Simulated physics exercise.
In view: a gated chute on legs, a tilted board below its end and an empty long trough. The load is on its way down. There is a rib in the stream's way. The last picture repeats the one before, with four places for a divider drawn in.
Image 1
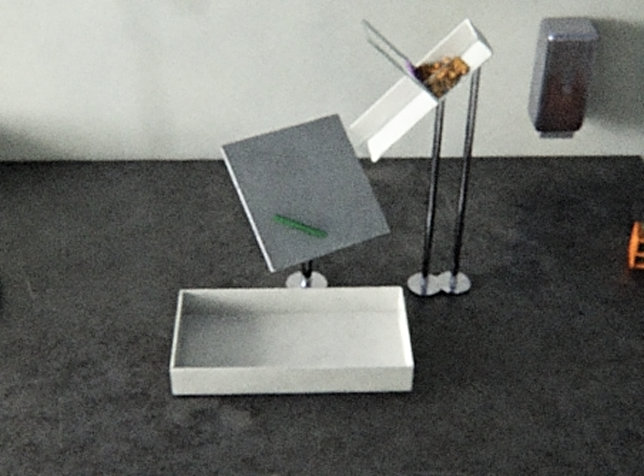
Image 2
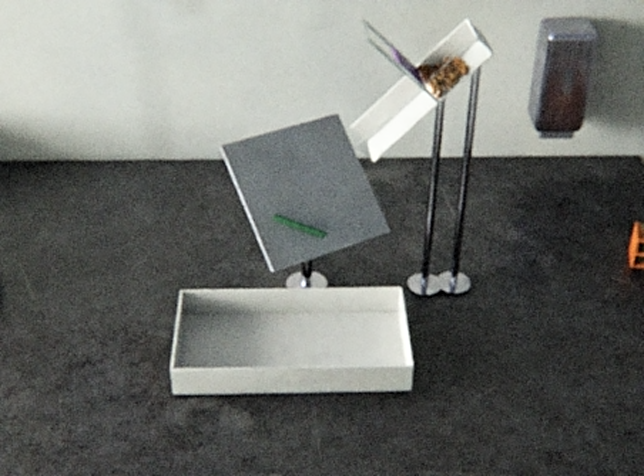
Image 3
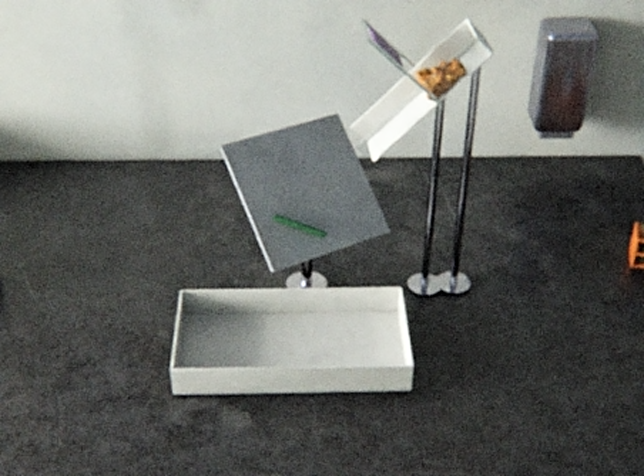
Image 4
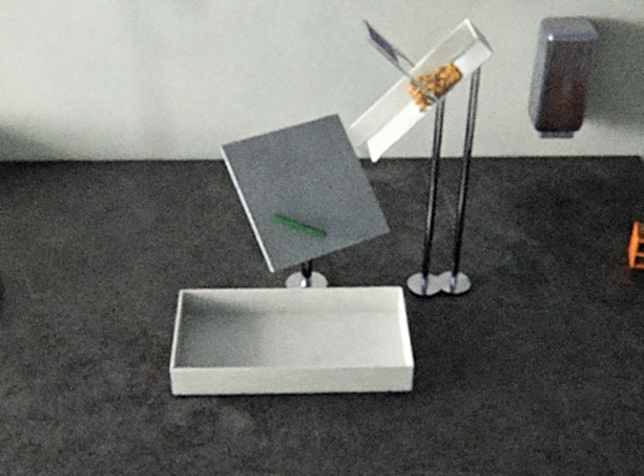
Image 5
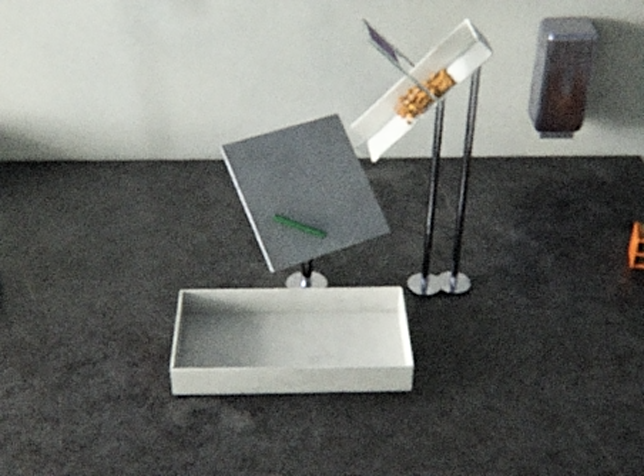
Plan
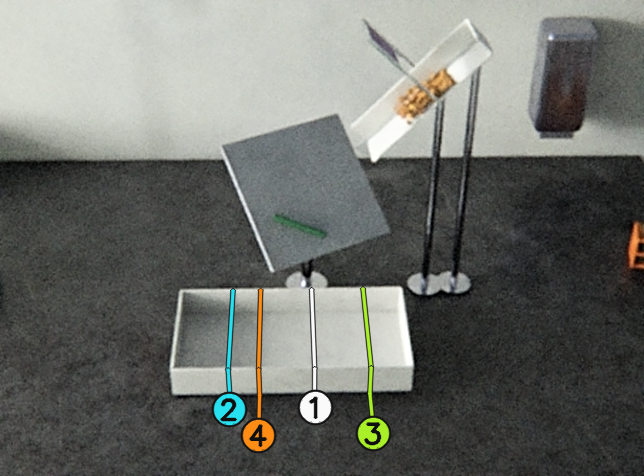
A pale chute on two dark legs holds a clump of golden-brown pieces at its upper right, above a tilted grey board with a green rib and an empty white trough on a dark surface, seen from slightly above. A dark rounded object hangs on the pale wall at right, with an orange item below. The pieces slide partway down-left along the chute, spreading out, while everything else and the camera stay still.
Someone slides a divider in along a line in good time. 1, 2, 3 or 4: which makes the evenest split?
Go for 3.
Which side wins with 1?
More lands on the right.
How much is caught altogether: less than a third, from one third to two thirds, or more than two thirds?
It is more than two thirds.
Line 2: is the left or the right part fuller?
The right side.
On the marked copy, line 1 crosses the front rim at (314, 367); line 2 crosses the front rim at (228, 368); line 3 crosses the front rim at (371, 366); line 4 crosses the front rim at (258, 368).
With 1, of what is caught, just a few on the left of the divider, almost all on the right.
With 2, of what is caught, not one piece on the left of the divider, every piece on the right.
With 3, of what is caught, roughly two thirds on the left of the divider, roughly a third on the right.
With 4, of what is caught, not one piece on the left of the divider, every piece on the right.
